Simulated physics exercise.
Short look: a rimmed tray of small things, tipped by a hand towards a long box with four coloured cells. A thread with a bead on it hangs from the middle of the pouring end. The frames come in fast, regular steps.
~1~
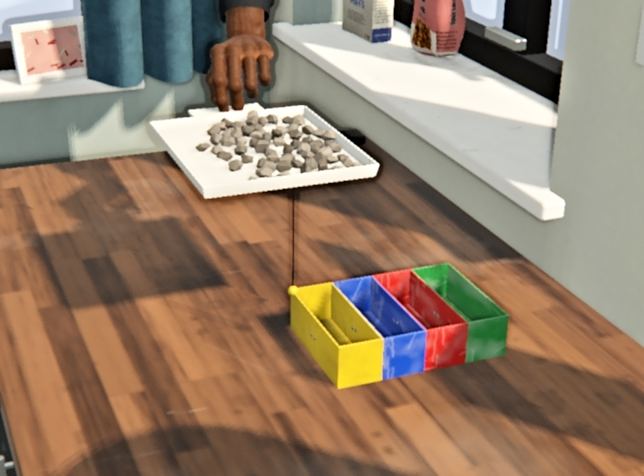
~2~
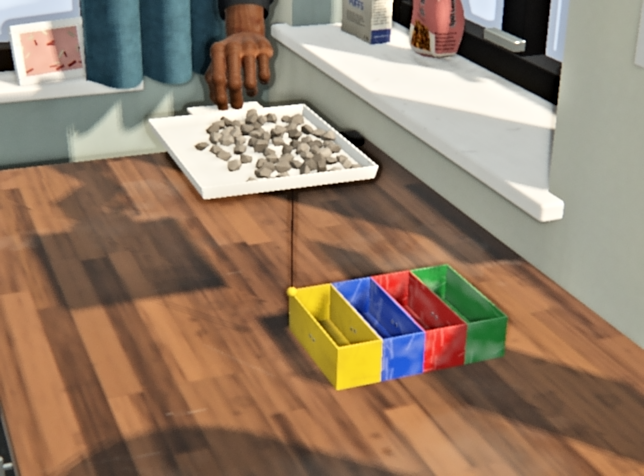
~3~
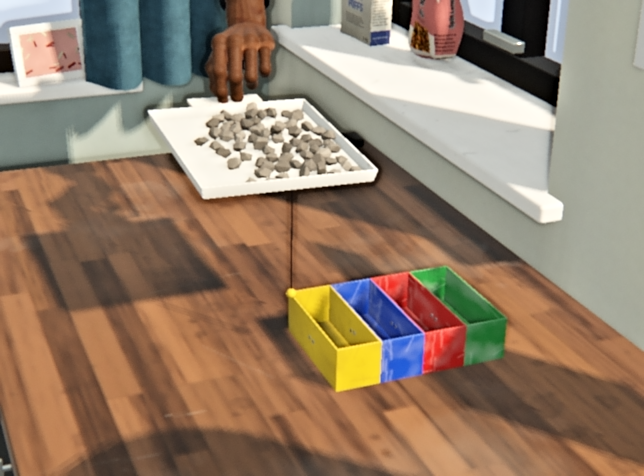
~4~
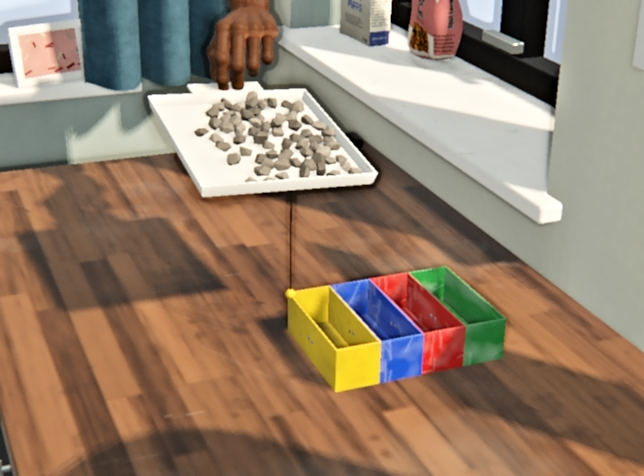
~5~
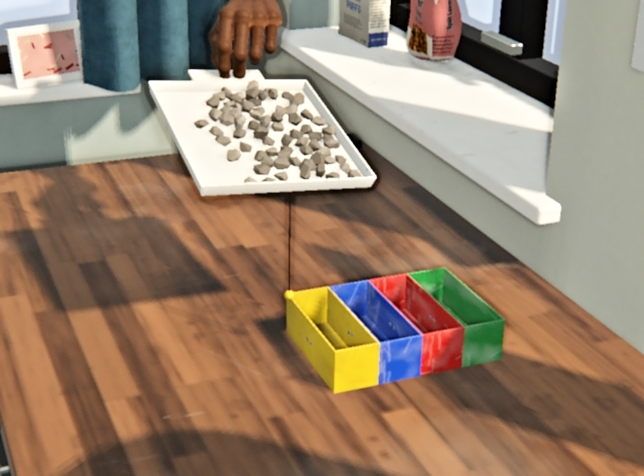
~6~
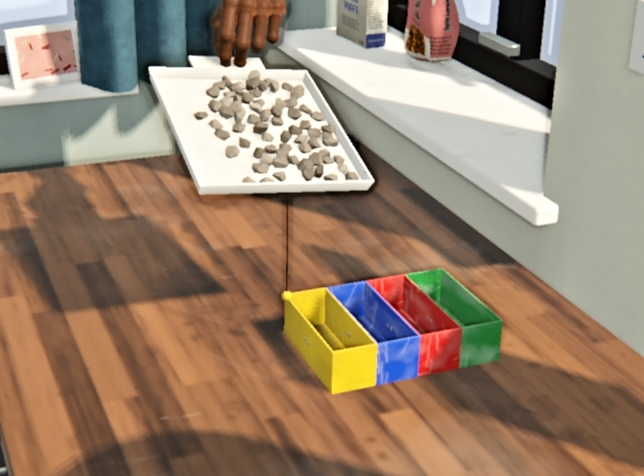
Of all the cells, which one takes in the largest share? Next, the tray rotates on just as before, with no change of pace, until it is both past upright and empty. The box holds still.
The largest share goes to the blue cell.
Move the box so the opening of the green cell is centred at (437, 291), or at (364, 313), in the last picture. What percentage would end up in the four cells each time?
First some 90, then 90 per cent.
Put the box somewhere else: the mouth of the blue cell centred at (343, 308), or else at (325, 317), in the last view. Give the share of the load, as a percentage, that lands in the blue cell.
Roughly 50% on the first try and 40% on the second.
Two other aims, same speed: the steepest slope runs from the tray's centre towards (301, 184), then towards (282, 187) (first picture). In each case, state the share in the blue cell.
30 % and 10 %.
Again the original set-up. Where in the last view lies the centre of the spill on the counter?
It centres at roughly (280, 423).
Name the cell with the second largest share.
That yellow cell.
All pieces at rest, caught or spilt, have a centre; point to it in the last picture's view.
At about (358, 347), give or take.
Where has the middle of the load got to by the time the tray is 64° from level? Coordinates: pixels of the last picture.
At about (328, 161).
Soon, tray tipped steeply; most on the tray; a small part falling or outside the box.
A while on, tray tipped past a quarter turn; a small part on the tray; about a quarter in the yellow cell; about a quarter in the blue cell; a stray few in the red cell; about a third falling or outside the box.
Towards the end, tray tipped past a quarter turn; about half in the blue cell; about a third in the yellow cell; a small part in the red cell; a small part falling or outside the box.
Finally, tray tipped past a quarter turn; about half in the blue cell; about a third in the yellow cell; a small part in the red cell; none in the green cell; a small part outside the box.
